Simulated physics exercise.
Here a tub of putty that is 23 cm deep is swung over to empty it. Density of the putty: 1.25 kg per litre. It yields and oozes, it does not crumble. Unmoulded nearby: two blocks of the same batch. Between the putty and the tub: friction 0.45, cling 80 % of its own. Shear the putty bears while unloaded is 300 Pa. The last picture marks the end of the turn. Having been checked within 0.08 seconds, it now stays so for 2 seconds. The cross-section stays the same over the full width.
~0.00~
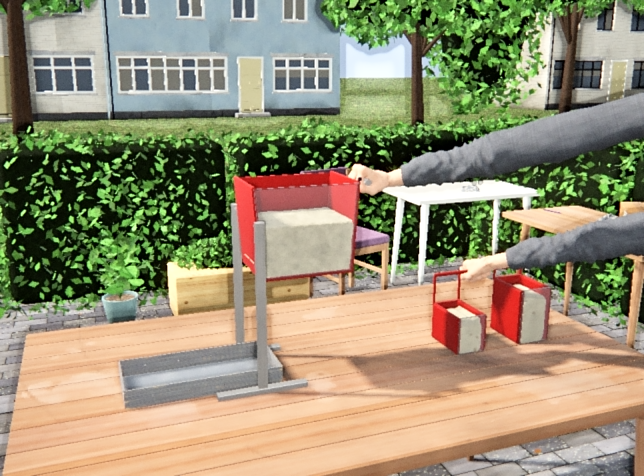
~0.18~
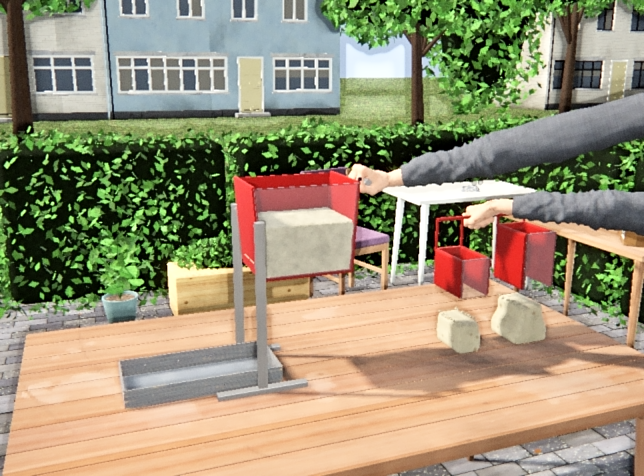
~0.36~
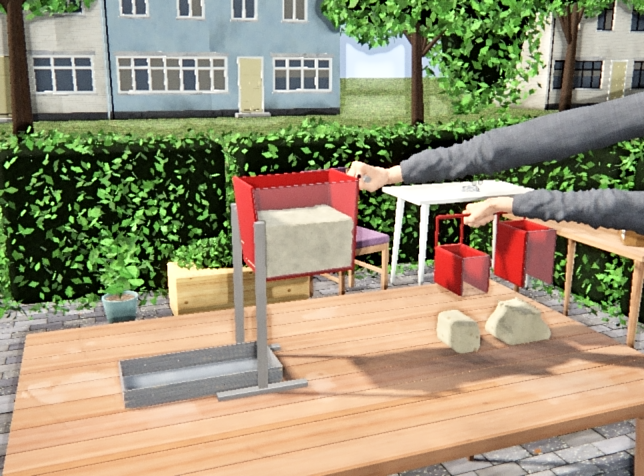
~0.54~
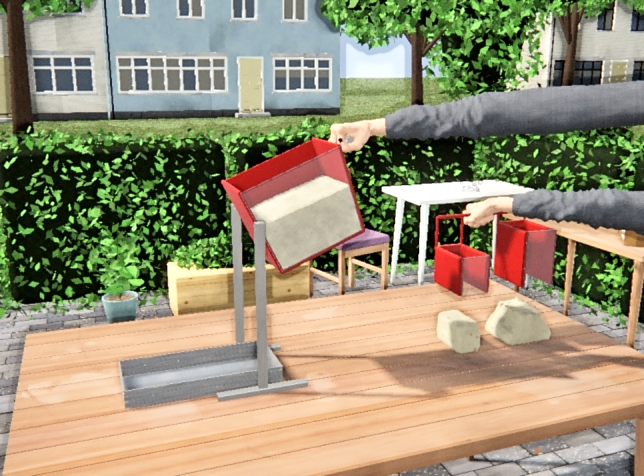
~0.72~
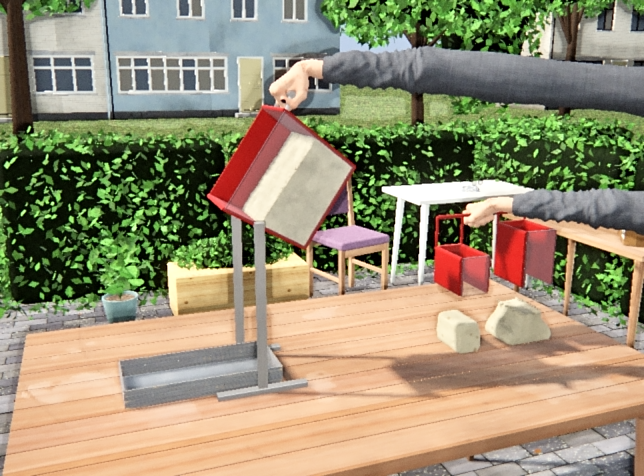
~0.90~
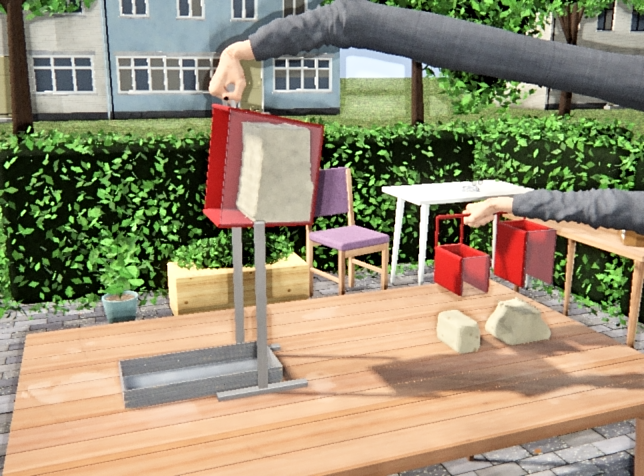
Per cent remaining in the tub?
Roughly 59 %.
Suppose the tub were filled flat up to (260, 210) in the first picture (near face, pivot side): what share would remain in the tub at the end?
45 %.
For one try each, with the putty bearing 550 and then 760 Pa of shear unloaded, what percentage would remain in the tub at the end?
Roughly 95 % followed by roughly 100 %.
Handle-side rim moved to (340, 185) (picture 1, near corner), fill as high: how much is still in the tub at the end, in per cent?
Remaining in tub at end: Approx. 75 %.
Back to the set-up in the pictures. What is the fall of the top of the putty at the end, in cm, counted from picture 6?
About 14 cm.
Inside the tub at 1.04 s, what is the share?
Tub contents: Around 100 %.
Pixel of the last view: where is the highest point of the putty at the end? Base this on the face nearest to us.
Peak location: Approx. (287, 183).
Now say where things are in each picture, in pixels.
In the first picture, handle-side rim at (357, 183), tilt 0 degrees; highest point of the putty at (269, 227); test blocks 9.2 cm, 14 cm high (left to right).
In the second picture, handle-side rim at (357, 183), tilt 0 degrees; highest point of the putty at (269, 227); test blocks 9.0 cm, 12 cm high (left to right).
In the third picture, handle-side rim at (356, 180), tilt 1 degrees; highest point of the putty at (348, 219); test blocks 8.9 cm, 9.8 cm high (left to right).
In the fourth picture, handle-side rim at (338, 147), tilt 22 degrees; highest point of the putty at (348, 187); test blocks 8.9 cm, 9.8 cm high (left to right).
In the fifth picture, handle-side rim at (283, 112), tilt 56 degrees; highest point of the putty at (317, 141); test blocks 8.9 cm, 9.8 cm high (left to right).
In the sixth picture, handle-side rim at (230, 111), tilt 83 degrees; highest point of the putty at (262, 128); test blocks 8.9 cm, 9.8 cm high (left to right).
By 1.04 s, the tub is at 83 degrees and holds 100 %.
By 1.21 s, the tub is at 83 degrees and holds 69 %.
By 1.38 s, the tub is at 83 degrees and holds 59 %.
By 1.55 s, the tub is at 83 degrees and holds 59 %.
By 2.90 s, at the end, the tub is at 83 degrees and holds 59 %.
